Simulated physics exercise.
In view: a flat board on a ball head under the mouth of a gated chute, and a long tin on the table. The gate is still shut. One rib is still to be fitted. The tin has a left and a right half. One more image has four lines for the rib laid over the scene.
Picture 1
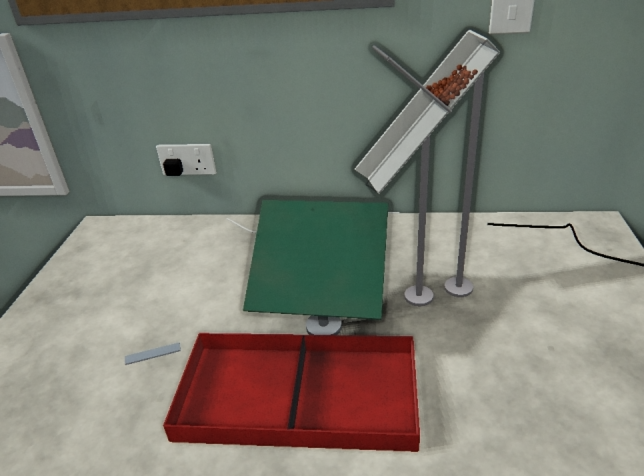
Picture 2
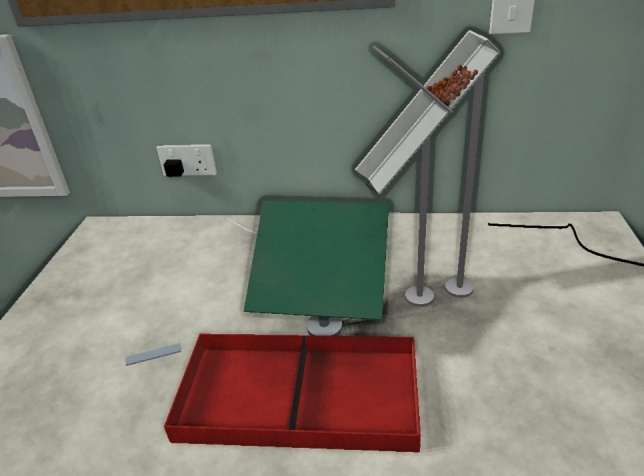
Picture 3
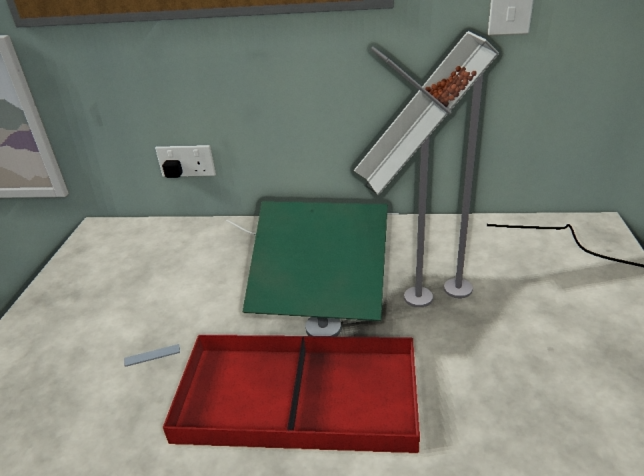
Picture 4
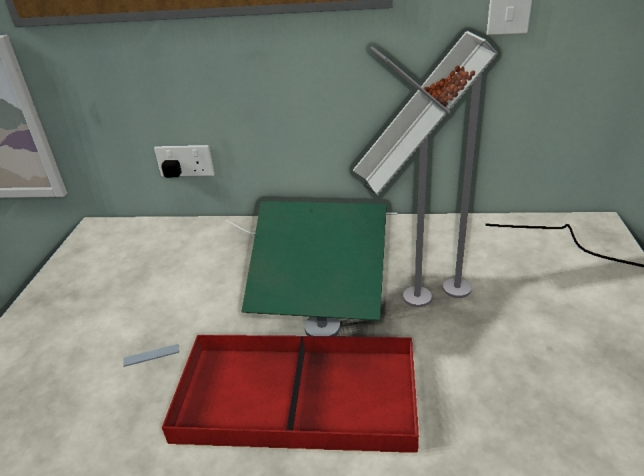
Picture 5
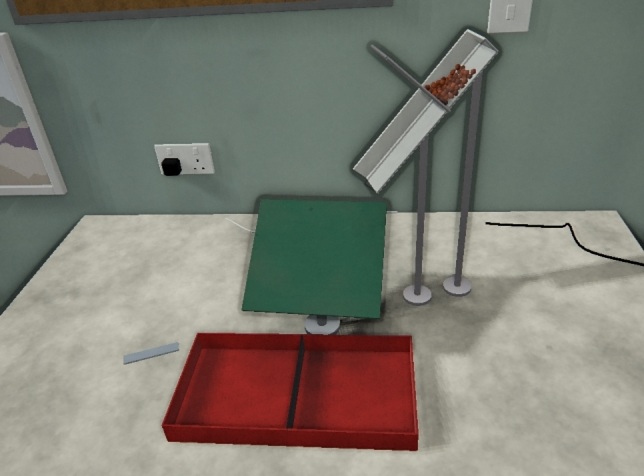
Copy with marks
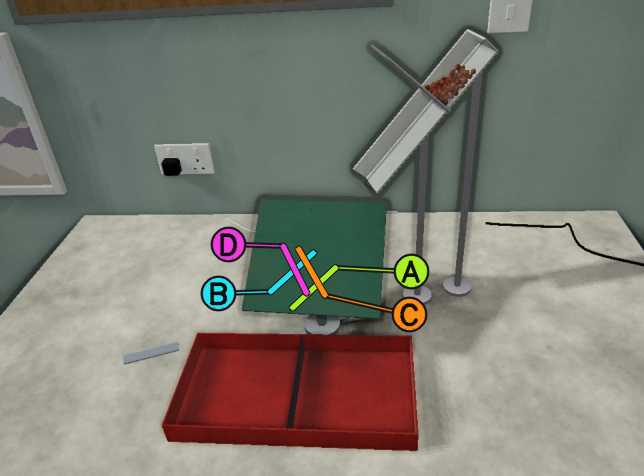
The reddish-brown pellets stay bunched behind the gate in the upper part of a sloping pale chute held on two grey stands. Below it, the tilted green board and the divided red tray on the pale tabletop also remain still, and nothing changes apart from a very slight shift of the view.
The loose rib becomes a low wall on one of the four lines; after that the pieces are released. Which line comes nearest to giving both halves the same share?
The best line is B.
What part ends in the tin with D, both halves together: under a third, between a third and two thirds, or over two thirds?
Over two thirds.
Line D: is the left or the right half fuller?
The right half.
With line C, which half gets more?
The right half.
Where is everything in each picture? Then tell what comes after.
In the first picture, load behind the gate at (448, 88), clay pellets; lip of the chute at (373, 186), sloping fairly steeply.
In the second picture, middle of the board at (318, 256), tilted fairly steeply; middle of its low edge at (311, 315); of its high edge at (325, 202).
In the third picture, front corners of the tin at (163, 427) and (419, 436); front end of its middle wall at (288, 432).
In the fourth picture, middle of the load at (446, 89); lip at (372, 187).
In the fifth picture, middle of the load at (446, 88); lip at (372, 185).
On the marked copy, line A from (335, 267) to (292, 307); line B from (313, 252) to (270, 291); line C from (298, 249) to (325, 295); line D from (283, 246) to (306, 293).
For line A, of what is caught, most in the left half, a small part in the right.
For line B, of what is caught, about two thirds in the left half, about a third in the right.
For line C, of what is caught, a small part in the left half, nearly all in the right.
For line D, of what is caught, a stray few in the left half, nearly all in the right.
